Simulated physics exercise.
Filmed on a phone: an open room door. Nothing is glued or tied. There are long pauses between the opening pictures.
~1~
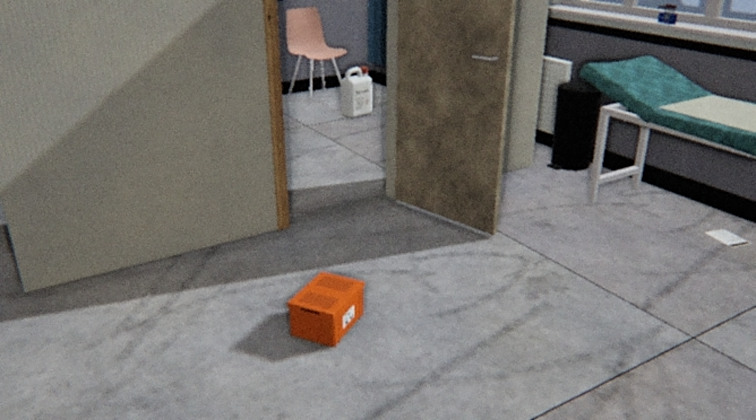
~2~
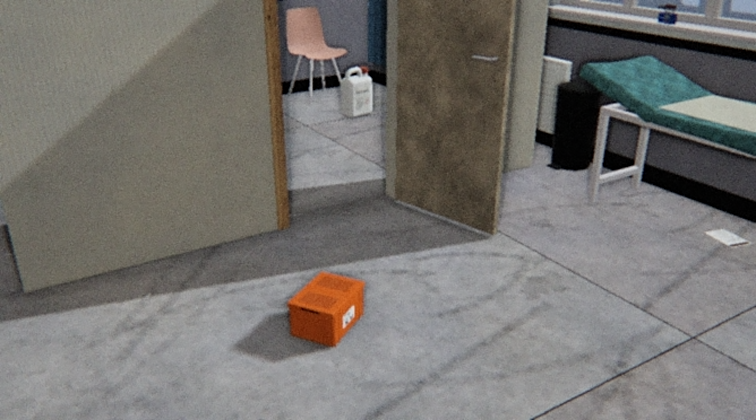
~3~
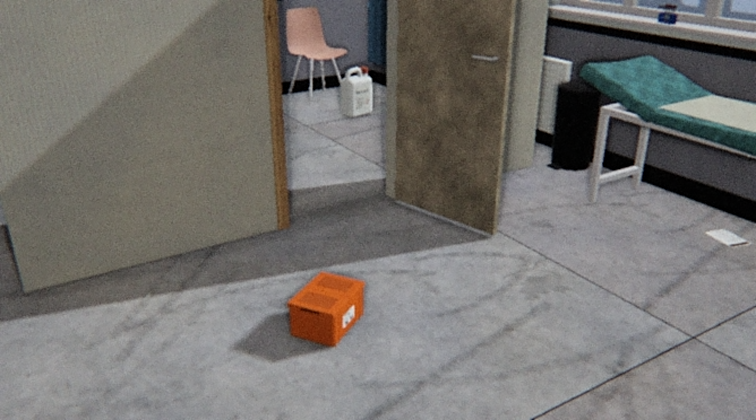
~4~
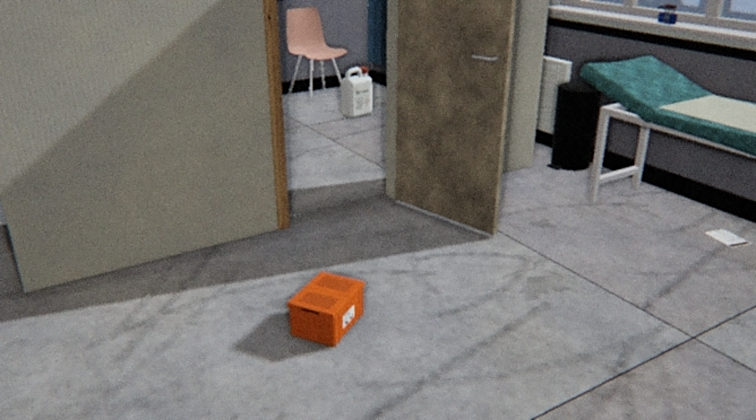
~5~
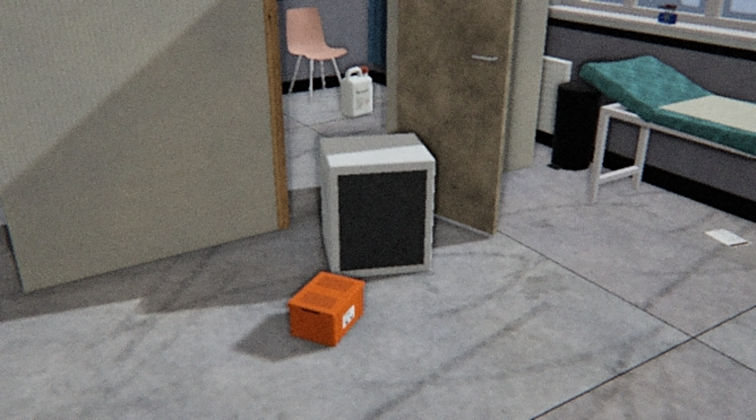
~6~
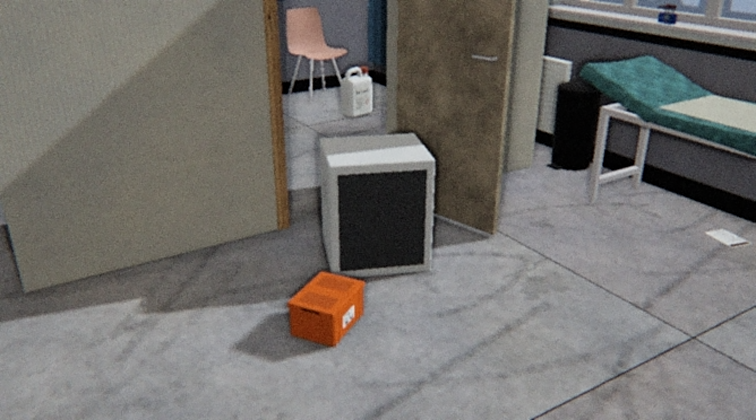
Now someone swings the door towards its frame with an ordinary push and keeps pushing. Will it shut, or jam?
In the end the door is blocked.
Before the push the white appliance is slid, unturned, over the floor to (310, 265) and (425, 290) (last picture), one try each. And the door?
First, it is blocked; second, it shuts.
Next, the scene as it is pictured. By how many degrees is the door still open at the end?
Some 70° open.
Then, 0.30 s after the last picture, door at 99°.
Then, 0.50 s after the last picture, door at 87°.
Then, 0.60 s after the last picture, door at 79°.
Then, 0.80 s after the last picture, door at 68°.
At rest, door at 68°; both in place. Seen from the same camera at the end, white appliance near (374, 204).
